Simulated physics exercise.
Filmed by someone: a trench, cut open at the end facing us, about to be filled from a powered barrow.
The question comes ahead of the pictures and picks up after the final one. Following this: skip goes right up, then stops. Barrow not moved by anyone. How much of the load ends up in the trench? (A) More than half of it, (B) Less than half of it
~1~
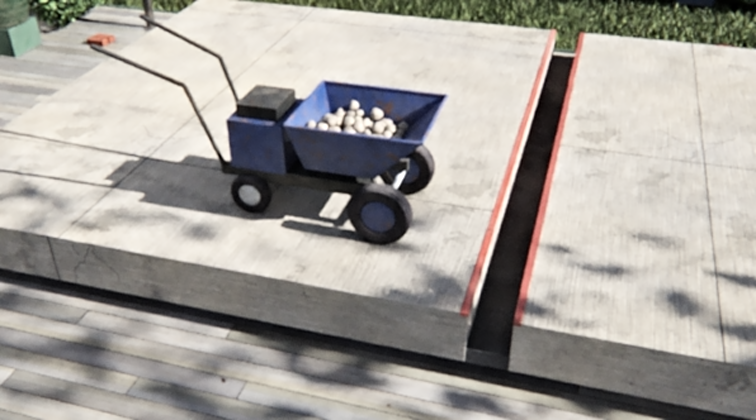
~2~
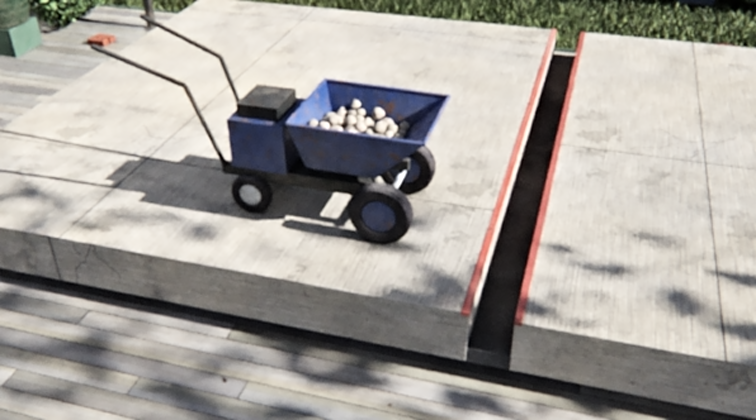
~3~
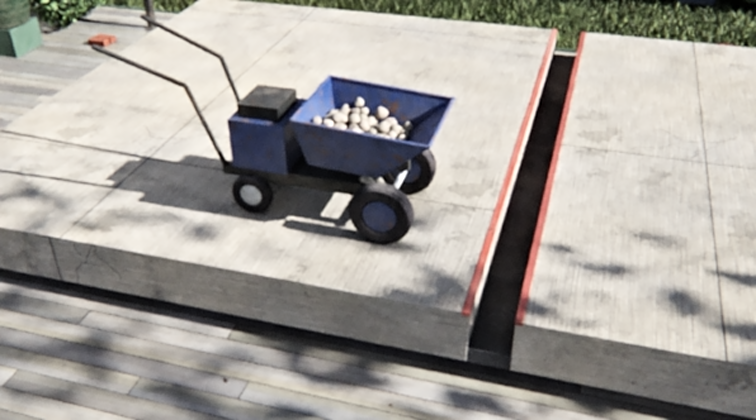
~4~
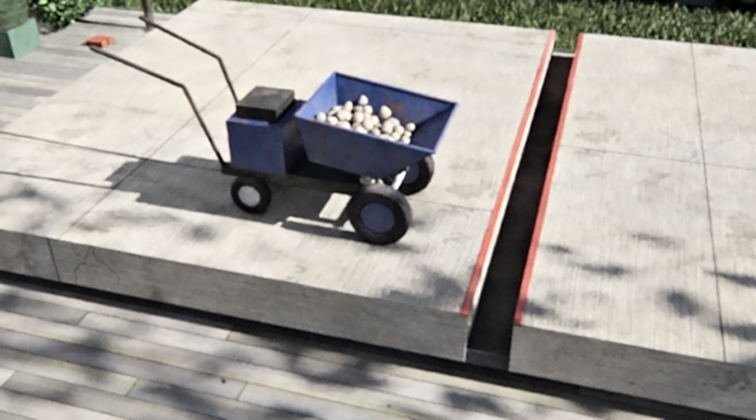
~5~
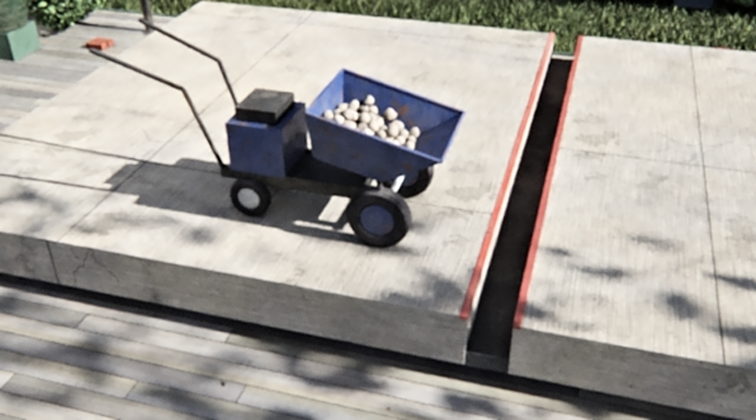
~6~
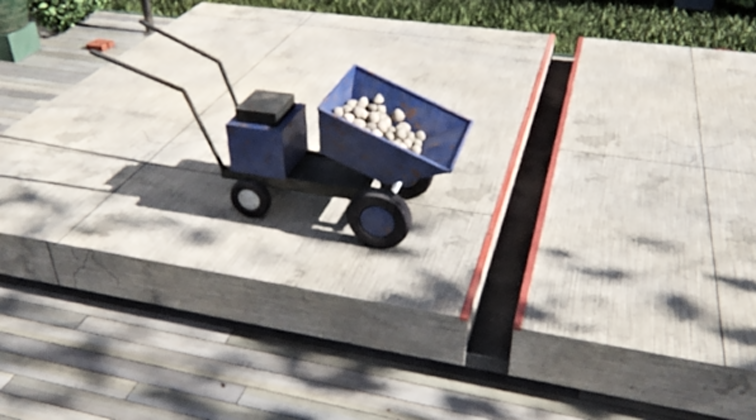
A.
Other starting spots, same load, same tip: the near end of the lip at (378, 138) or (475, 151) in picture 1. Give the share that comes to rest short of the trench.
The first stop gives 50 per cent; the second gives 0 per cent.
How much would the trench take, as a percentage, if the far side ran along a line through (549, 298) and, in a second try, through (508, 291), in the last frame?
In order: Some 90 per cent, then some 70 per cent.
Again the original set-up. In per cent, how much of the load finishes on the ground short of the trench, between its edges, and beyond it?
Short 10, between 85, beyond 0 %.
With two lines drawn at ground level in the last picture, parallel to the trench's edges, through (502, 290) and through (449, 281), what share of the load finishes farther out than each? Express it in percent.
That's 30 per cent for the first and 100 per cent for the second.
Shortly afterwards, skip tipped steeply; the whole lot in the skip.
Next, skip tipped right over; near two thirds in the skip; a little short of the trench; near a quarter in or heaped over the trench.
Some moments later, skip tipped right over; a little in the skip; a little short of the trench; the bulk in or heaped over the trench.
In the end, skip tipped right over; a little in the skip; a little short of the trench; the bulk in or heaped over the trench; none at all beyond it.
